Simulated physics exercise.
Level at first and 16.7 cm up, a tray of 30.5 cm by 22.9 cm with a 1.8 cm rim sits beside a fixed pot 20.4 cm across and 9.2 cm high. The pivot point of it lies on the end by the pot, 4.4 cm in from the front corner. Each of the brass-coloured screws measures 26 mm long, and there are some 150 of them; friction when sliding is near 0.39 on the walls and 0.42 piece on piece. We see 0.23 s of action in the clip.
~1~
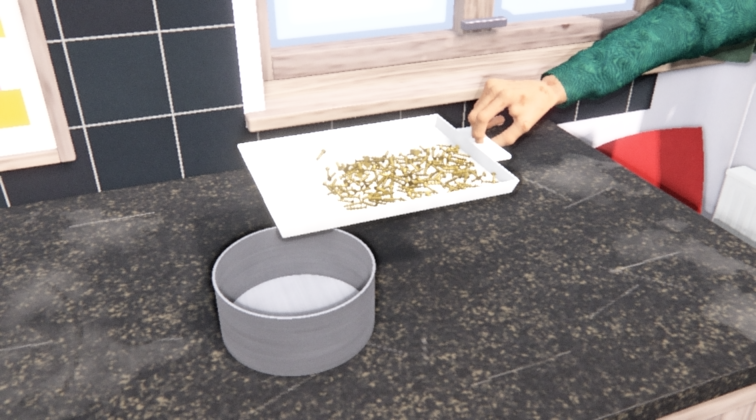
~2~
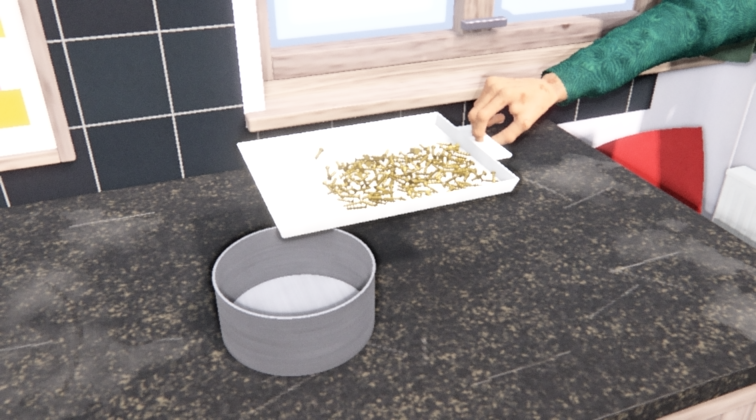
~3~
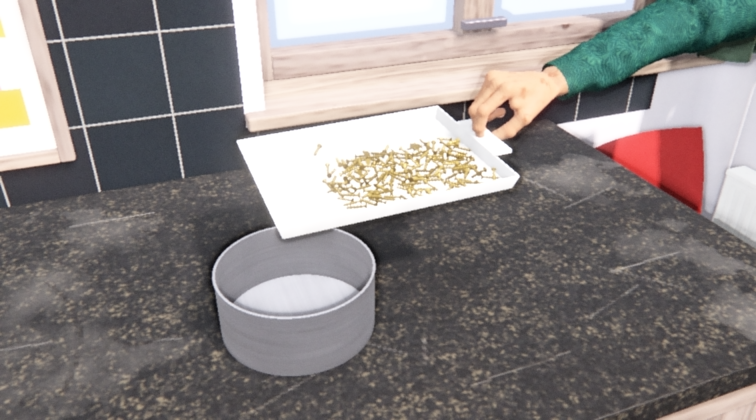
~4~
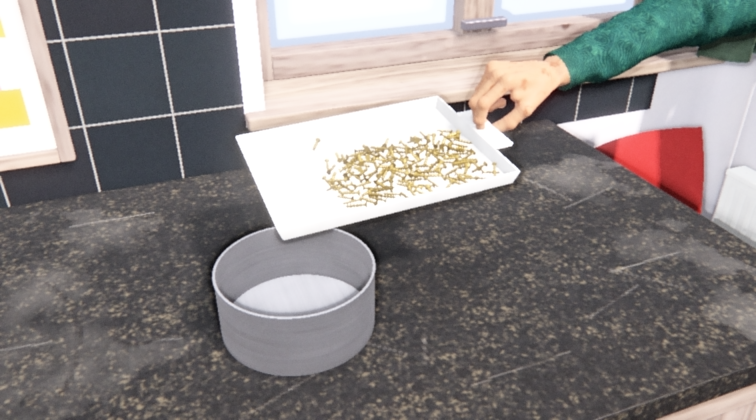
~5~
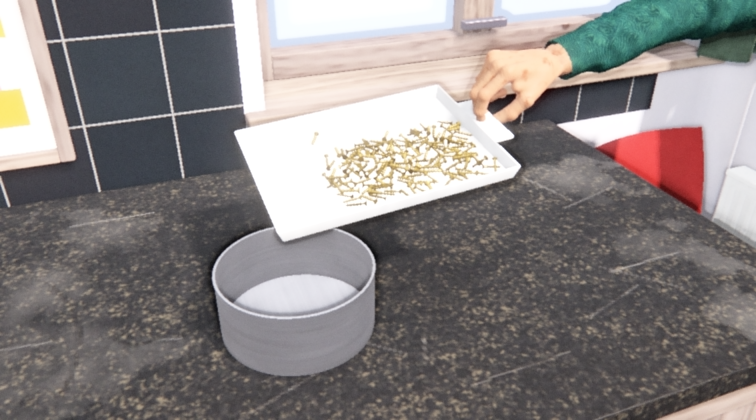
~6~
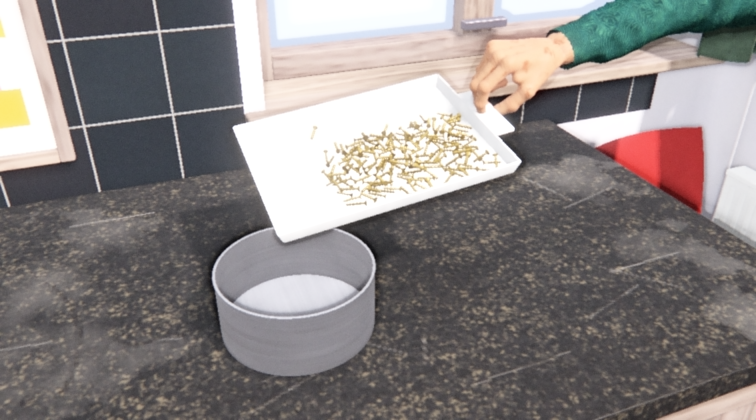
A white tray scattered with small brass-coloured screws is held above a dark speckled kitchen counter, seen from slightly above by a still camera. A round grey pot sits below its left end, with black tiles and a wood-framed window behind and something red at right. A green-sleeved hand at the right end slowly raises that side, tilting the tray slightly down towards the pot.
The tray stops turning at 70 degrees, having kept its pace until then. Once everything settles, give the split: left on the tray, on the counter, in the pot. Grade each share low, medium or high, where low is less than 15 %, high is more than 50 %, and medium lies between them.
Shares - left on the tray: Low, counter: Low, pot: High.
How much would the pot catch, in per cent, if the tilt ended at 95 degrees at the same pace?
95 per cent.
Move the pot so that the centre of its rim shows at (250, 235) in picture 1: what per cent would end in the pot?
Something like 0 per cent would settle in it.
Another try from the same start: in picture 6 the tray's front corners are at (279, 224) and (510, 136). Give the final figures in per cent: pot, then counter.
Pot: 40, counter: 30.
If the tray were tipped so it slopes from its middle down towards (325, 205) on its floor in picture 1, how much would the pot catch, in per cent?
Roughly 80 % of the pieces.
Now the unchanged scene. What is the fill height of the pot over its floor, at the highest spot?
Height: Approx. 3.0 cm.
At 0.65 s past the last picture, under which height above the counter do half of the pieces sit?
I'd say near 20 cm.
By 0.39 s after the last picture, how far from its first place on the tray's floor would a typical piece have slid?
About 5 cm.
Then, 0.39 s after the last picture, tilt 40 degrees; the tray holds 100 %, the pot 0 %.
Then, 0.65 s after the last picture, tilt 59 degrees; the tray holds 95 %, the pot 5 %.
Then, 1.02 s after the last picture, tilt 70 degrees; the tray holds 20 %, the pot 65 %.
In the end, tray 5 %, counter 5 %, pot 85 %.
